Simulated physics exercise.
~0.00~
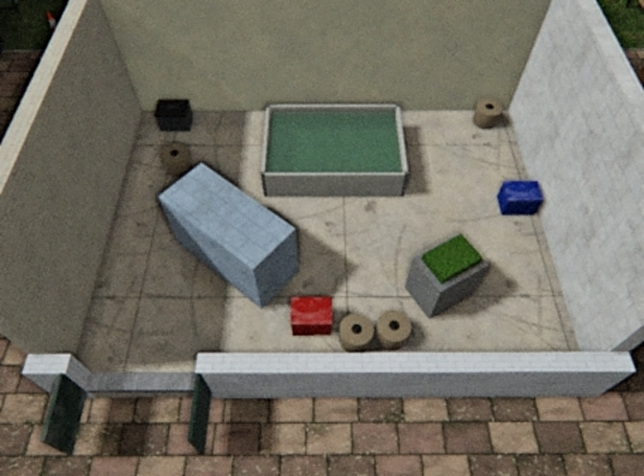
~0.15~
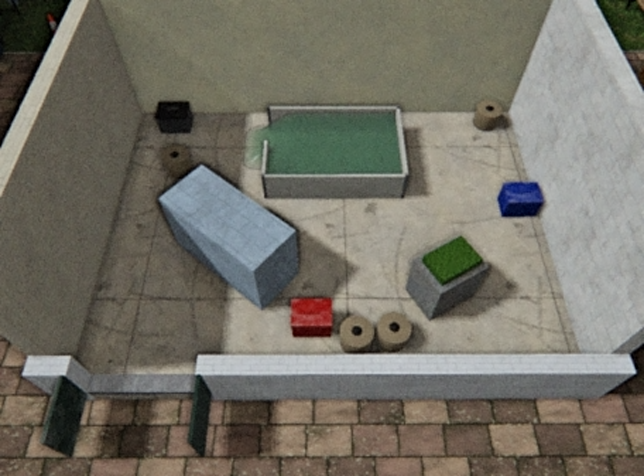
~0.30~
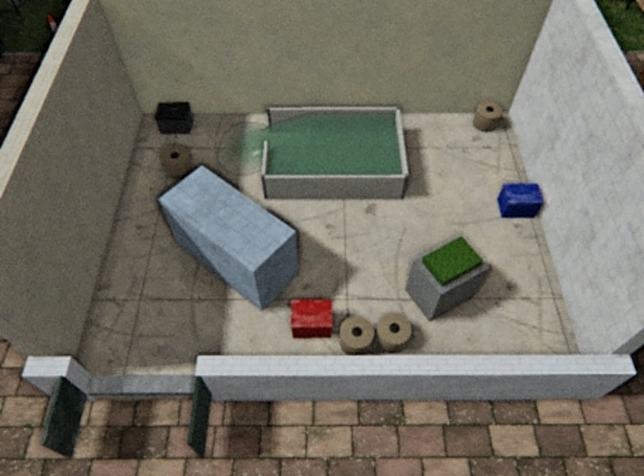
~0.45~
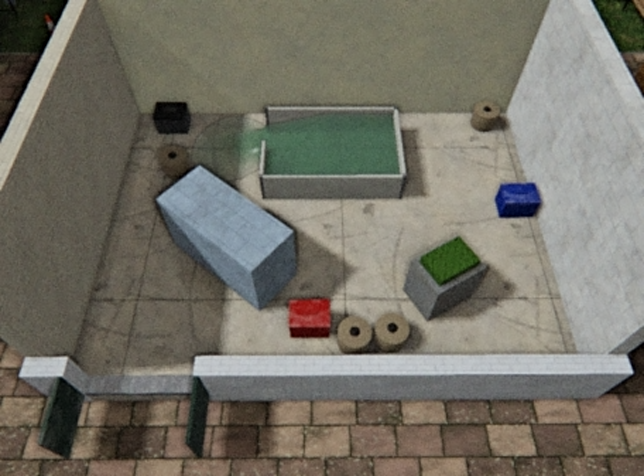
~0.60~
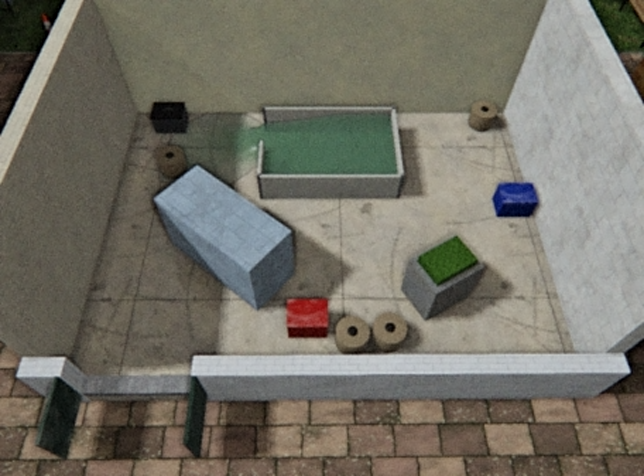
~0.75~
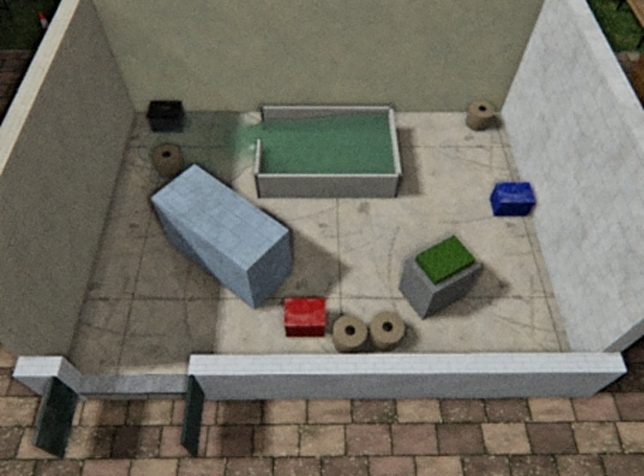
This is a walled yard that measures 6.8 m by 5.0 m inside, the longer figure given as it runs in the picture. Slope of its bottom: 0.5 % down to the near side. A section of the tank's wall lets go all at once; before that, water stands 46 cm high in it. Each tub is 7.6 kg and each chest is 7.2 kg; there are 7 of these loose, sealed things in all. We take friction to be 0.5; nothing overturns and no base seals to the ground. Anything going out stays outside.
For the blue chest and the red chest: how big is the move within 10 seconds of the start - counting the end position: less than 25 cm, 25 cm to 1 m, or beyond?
By the end, the blue chest remains about where it was, while the red chest remains about where it was.
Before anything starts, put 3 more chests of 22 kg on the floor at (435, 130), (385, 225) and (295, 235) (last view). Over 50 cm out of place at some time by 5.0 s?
Lab note - in order: Below threshold / below threshold / below threshold.
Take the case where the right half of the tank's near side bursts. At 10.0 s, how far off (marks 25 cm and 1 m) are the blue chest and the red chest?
The blue chest is swept a long way; the red chest is swept a long way.
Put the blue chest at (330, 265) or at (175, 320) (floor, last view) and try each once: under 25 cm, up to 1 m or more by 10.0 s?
In turn: It barely shifts; it travels far.
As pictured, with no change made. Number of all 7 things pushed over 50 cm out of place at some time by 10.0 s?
2.
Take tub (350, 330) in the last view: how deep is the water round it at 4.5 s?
I'd say some 0 cm.
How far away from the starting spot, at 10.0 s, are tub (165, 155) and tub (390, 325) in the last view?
First one gone out, then 0 cm for the second.
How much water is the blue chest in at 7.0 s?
I'd put it at about 0 cm.
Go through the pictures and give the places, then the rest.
The blue chest at (523, 190), on the bottom; the red chest at (311, 310) rests on the ground; 3.3 m2 under water; 0 of 7 have shifted, in the first frame.
The blue chest at (524, 192) rests on the ground; the red chest at (312, 312), on the bottom; 3.7 m2 under water; 0 of 7 have shifted, in the second frame.
The blue chest at (524, 193), on the bottom; the red chest at (312, 313), on the bottom; water covers 4.2 m2; 0 of 7 have shifted, in the third frame.
The blue chest at (521, 193) rests on the ground; the red chest at (309, 313), on the bottom; water covers 4.9 m2; 0 of 7 have shifted, in the fourth frame.
The blue chest at (518, 192), on the bottom; the red chest at (307, 313) rests on the ground; 5.6 m2 under water; 0 of 7 have shifted, in the fifth frame.
The blue chest at (516, 192) rests on the ground; the red chest at (305, 312) rests on the ground; 6.2 m2 under water; 0 of 7 have shifted, in the sixth frame.
After 2.0 s the blue chest is near (516, 192), 0.0 m from its start, aground; the red chest is near (305, 312), 0.0 m from its start, aground; 0 of 7 are out; 2 afloat.
After 4.5 s the blue chest is near (516, 192), 0.0 m from its start, aground; the red chest is near (305, 312), 0.0 m from its start, aground; 1 of 7 are out; 1 afloat.
After 7.0 s the blue chest is near (516, 192), 0.0 m from its start, aground; the red chest is near (305, 312), 0.0 m from its start, aground; 2 of 7 are out; 0 afloat.
After 10.0 s the blue chest is near (516, 192), 0.0 m from its start, aground; the red chest is near (307, 303), 0.1 m from its start, aground; 2 of 7 are out; 0 afloat.
